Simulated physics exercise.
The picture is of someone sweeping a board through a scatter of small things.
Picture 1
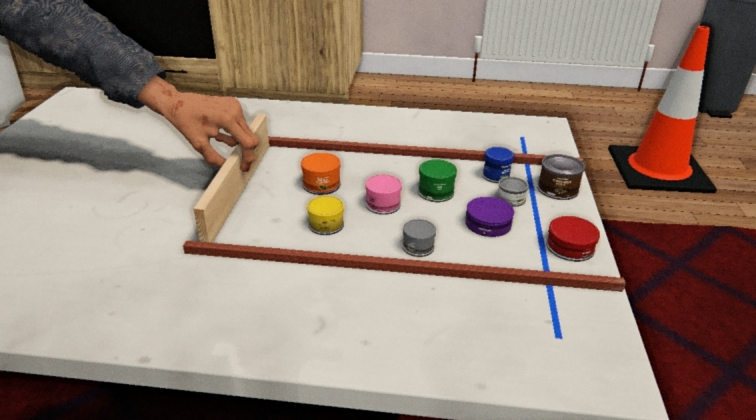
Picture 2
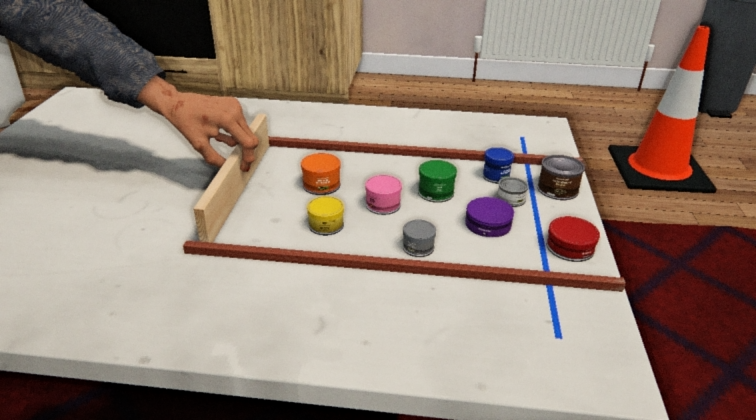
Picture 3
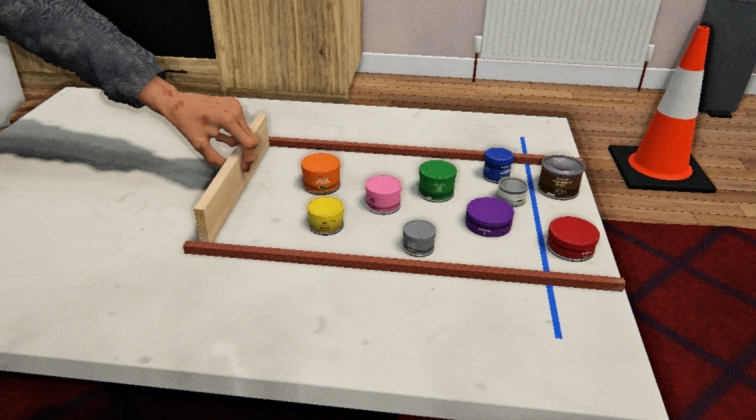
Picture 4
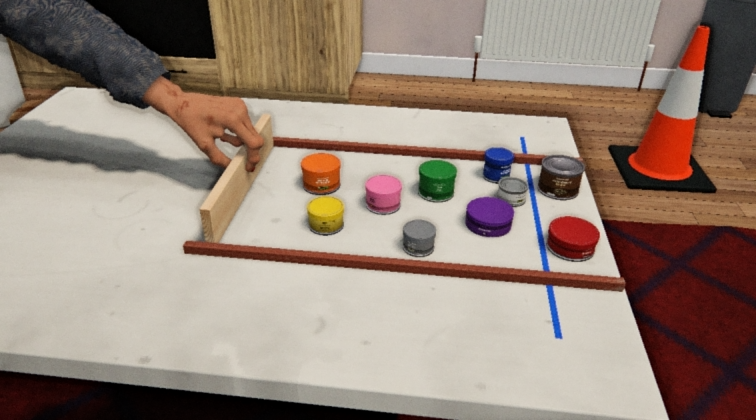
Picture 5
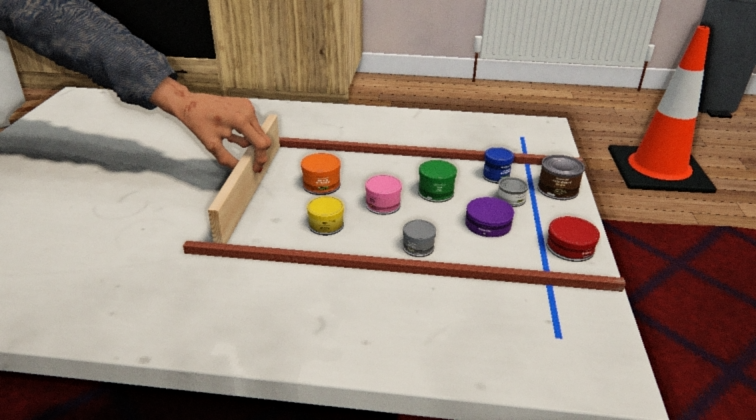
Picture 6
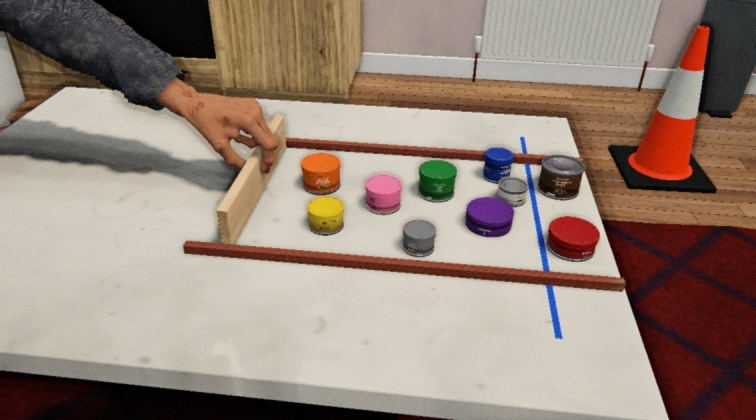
A hand in a dark grey sleeve grips an upright wooden board at the left of a white tabletop, seen from slightly above, with an orange cone beyond. Between two reddish-brown rails sit orange, yellow, pink, grey, green, purple, blue, white, brown and red pots, the last near blue tape. After staying still, the board slides slightly right, touching none, while pots and camera stay still.
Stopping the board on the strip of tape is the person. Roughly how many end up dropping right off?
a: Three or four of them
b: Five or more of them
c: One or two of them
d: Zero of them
The answer is c.
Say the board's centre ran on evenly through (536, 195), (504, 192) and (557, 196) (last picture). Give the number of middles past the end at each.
2, 0 and 5.
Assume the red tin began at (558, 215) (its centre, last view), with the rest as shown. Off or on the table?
From that start the object does not stay.
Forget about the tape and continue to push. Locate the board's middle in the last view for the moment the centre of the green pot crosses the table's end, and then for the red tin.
I'd put it close to (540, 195), and close to (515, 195) for the other one.
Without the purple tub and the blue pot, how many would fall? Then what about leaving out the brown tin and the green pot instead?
The count is 1 in one try and 1 in the other, in that order.
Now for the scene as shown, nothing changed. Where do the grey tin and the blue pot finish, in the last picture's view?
(563, 255), and the other (545, 169).
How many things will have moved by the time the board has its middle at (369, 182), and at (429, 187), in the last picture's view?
Tally: 3; 6.
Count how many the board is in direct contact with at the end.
Total: 5.
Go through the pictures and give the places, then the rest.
The first frame shows brown tin (561, 177); red tin (572, 238); white tin (512, 192); board (237, 173); tape (536, 213).
The second frame shows red tin (572, 239); pink pot (383, 195).
The third frame shows white tin (512, 192); orange tin (321, 174).
The fourth frame shows brown tin (561, 177); green pot (437, 181).
The fifth frame shows red tin (572, 239); yellow tin (326, 216).
The sixth frame shows brown tin (561, 177); red tin (572, 239); white tin (512, 192); board (257, 174); tape (536, 213).
Soon after, none off yet; brown tin at rest near (561, 177); red tin at rest near (572, 239); white tin at rest near (512, 192).
In the end, the number that fall off is one or two; gone, white tin and red tin.
